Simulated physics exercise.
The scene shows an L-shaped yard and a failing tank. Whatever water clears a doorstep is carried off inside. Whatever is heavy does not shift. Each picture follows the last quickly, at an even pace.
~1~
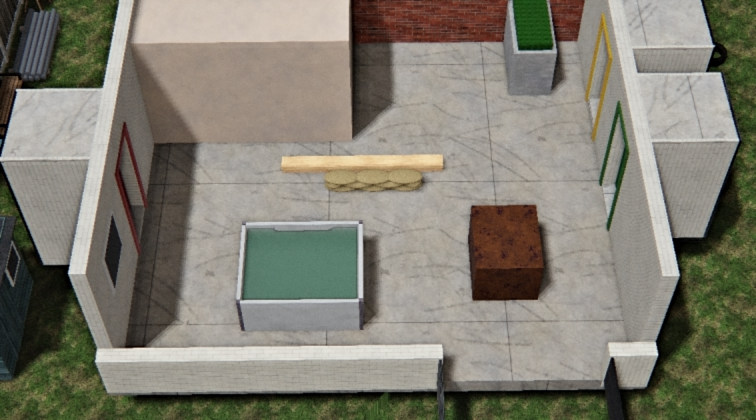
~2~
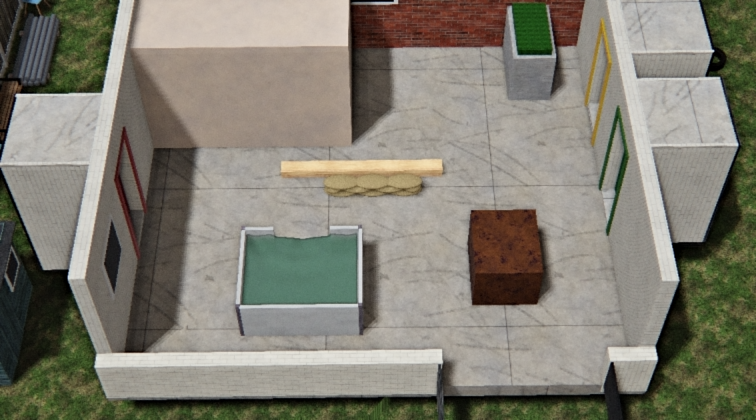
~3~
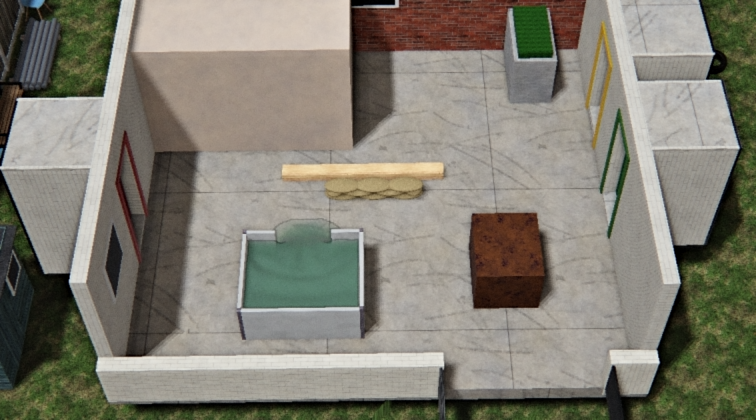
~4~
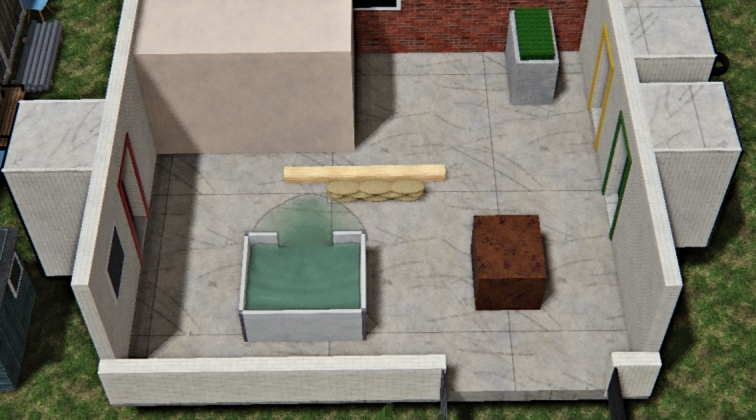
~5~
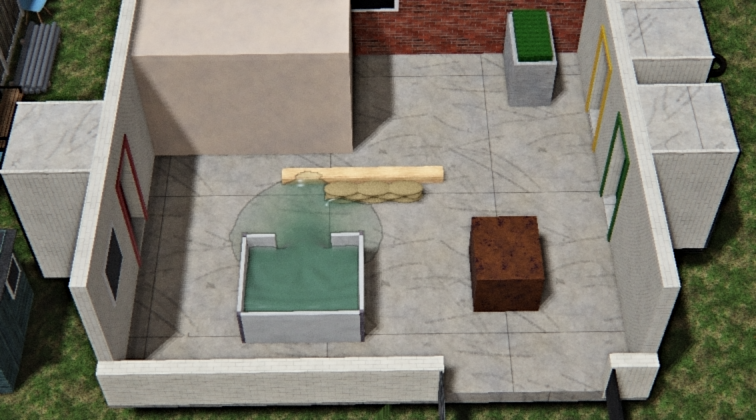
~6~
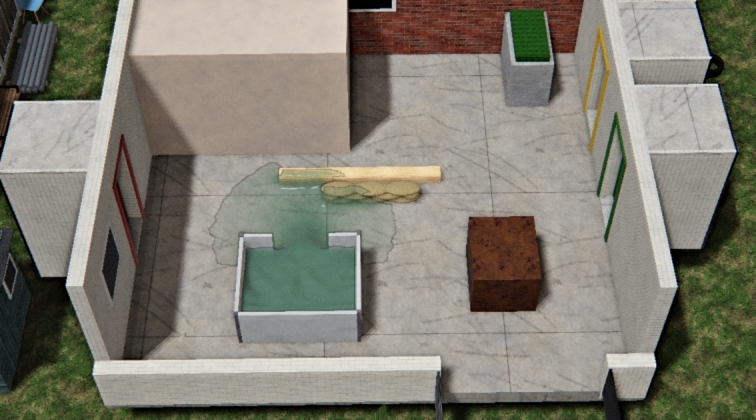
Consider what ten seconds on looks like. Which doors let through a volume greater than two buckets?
Result: The red door will not count as flooded, the yellow door will not count as flooded, the green door will count as flooded.
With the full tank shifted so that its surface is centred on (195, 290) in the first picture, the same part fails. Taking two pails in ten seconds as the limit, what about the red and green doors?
Result - red door overshoots, green door undershoots.
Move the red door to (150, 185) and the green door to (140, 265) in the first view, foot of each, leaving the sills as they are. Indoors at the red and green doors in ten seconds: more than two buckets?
Red door: Comes in high; green door: Comes in low.
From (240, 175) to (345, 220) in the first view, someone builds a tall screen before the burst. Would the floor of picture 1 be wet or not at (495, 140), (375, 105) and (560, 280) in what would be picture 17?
The first spot is untouched, the second untouched, the third untouched.
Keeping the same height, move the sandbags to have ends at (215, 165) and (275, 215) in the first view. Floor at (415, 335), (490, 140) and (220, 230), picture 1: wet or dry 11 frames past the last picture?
First spot stays unwetted, second stays unwetted, third gets soaked.
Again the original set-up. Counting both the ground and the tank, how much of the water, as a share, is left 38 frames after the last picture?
I reckon around 96 in a hundred.
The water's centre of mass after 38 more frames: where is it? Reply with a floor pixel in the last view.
Roughly (329, 247) in the last picture.
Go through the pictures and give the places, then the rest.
The first picture shows the open tank at (301, 264) is whole and still.
In the second picture, water pours out on the open tank's far side and has run to a hidden place.
In the third picture, the front is at (290, 224), out from the gap on the open tank's far side.
In the fourth picture, the front is at (306, 197), out from the gap on the open tank's far side.
In the fifth picture, water pours out on the open tank's far side and has run to (308, 174).
In the sixth picture, the front is at (274, 166), out from the gap on the open tank's far side.
A moment on, water covers 20 % of the floor; the red door not reached, the yellow door not reached, the green door not reached.
Next, water covers 30 % of the floor; the red door not reached, the yellow door not reached, the green door not reached.
Then, water covers 50 % of the floor; the red door wet at the sill, nothing in, the yellow door not reached, the green door under two buckets in.
Later, water covers 70 % of the floor; the red door wet at the sill, nothing in, the yellow door wet at the sill, nothing in, the green door over two buckets in.
In the end, water covers 85 % of the floor; the red door wet at the sill, nothing in, the yellow door wet at the sill, nothing in, the green door far over two buckets in.
